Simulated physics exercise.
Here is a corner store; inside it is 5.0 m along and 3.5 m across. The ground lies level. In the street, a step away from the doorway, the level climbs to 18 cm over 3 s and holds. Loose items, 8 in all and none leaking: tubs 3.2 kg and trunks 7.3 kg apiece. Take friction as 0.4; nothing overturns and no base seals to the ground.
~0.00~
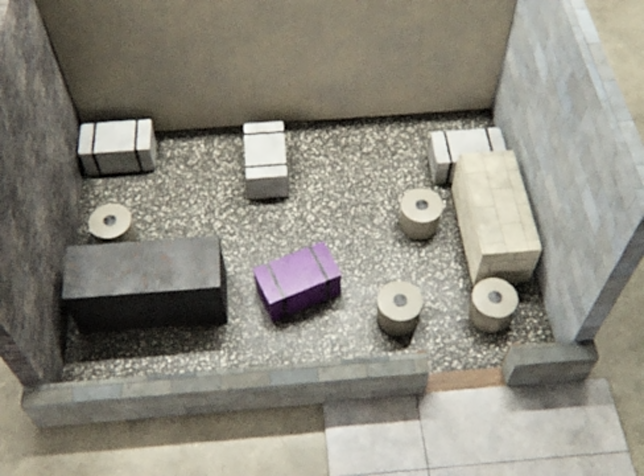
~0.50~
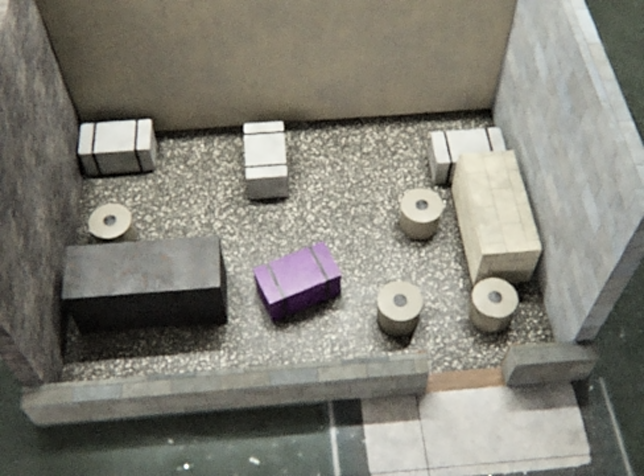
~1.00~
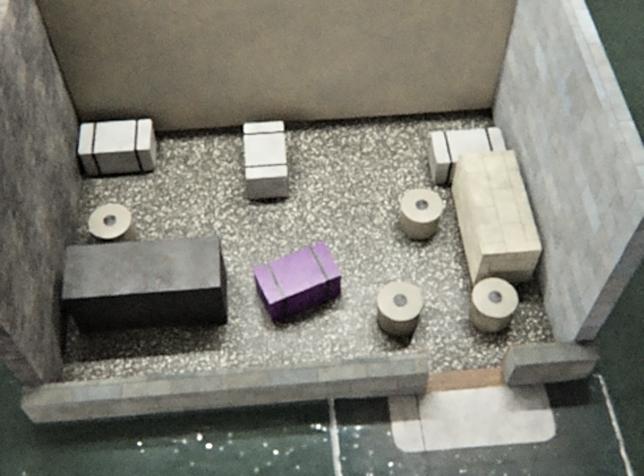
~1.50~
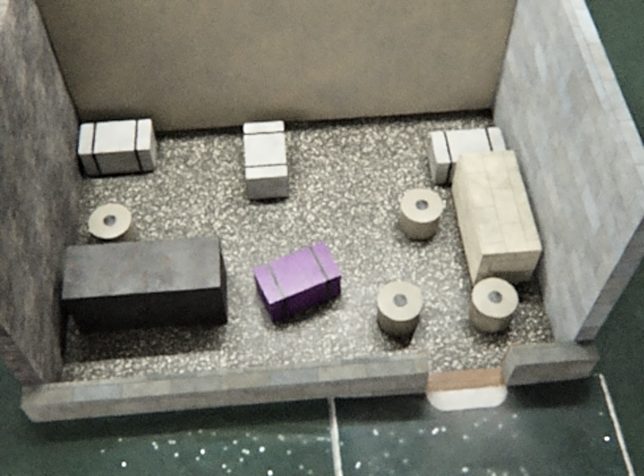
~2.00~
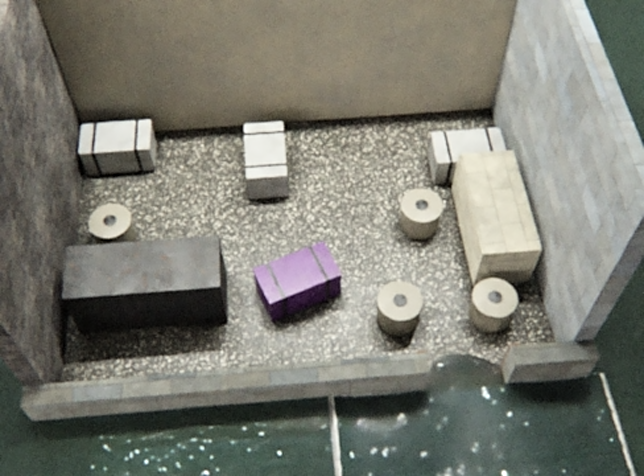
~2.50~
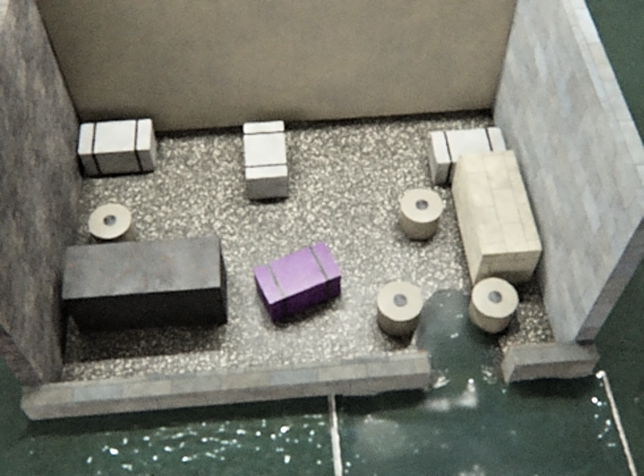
In a small walled store, crates and round tubs sat still around a purple trunk while dark water spread over the paving outside, covered the doorstep, and began coming in through the doorway.
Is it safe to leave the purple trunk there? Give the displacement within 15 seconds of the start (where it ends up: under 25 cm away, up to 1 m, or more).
The purple trunk is nudged along.
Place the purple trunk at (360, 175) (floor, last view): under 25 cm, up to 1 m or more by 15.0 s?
It ends far away.
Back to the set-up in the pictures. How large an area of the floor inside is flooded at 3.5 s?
Roughly 3.0 m2.
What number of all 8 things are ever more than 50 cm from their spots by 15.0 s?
I count 5.
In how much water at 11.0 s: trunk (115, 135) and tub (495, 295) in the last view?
About 7 and 9 cm.
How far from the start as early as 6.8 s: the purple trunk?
Roughly 20 cm by then.
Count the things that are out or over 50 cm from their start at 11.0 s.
By then 4.
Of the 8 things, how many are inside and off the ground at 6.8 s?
4 of them.
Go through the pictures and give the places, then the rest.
The first frame shows the purple trunk at (297, 272), on the bottom; 0.0 m2 under water; 0 of 8 have shifted.
The second frame shows the purple trunk at (297, 272), on the bottom; water covers 0.0 m2; 0 of 8 have shifted.
The third frame shows the purple trunk at (297, 272) rests on the ground; water covers 0.0 m2; 0 of 8 have shifted.
The fourth frame shows the purple trunk at (297, 272) rests on the ground; 0.0 m2 under water; 0 of 8 have shifted.
The fifth frame shows the purple trunk at (297, 272) rests on the ground; 0.1 m2 under water; 0 of 8 have shifted.
The sixth frame shows the purple trunk at (297, 272) rests on the ground; water covers 0.6 m2; 0 of 8 have shifted.
After 3.5 s the purple trunk is near (297, 272), 0.0 m from its start, aground; 1 afloat.
After 6.8 s the purple trunk is near (283, 263), 0.2 m from its start, aground; 4 afloat.
After 11.0 s the purple trunk is near (262, 257), 0.4 m from its start, aground; 7 afloat.
After 15.0 s the purple trunk is near (277, 310), 0.5 m from its start, afloat; 8 afloat.
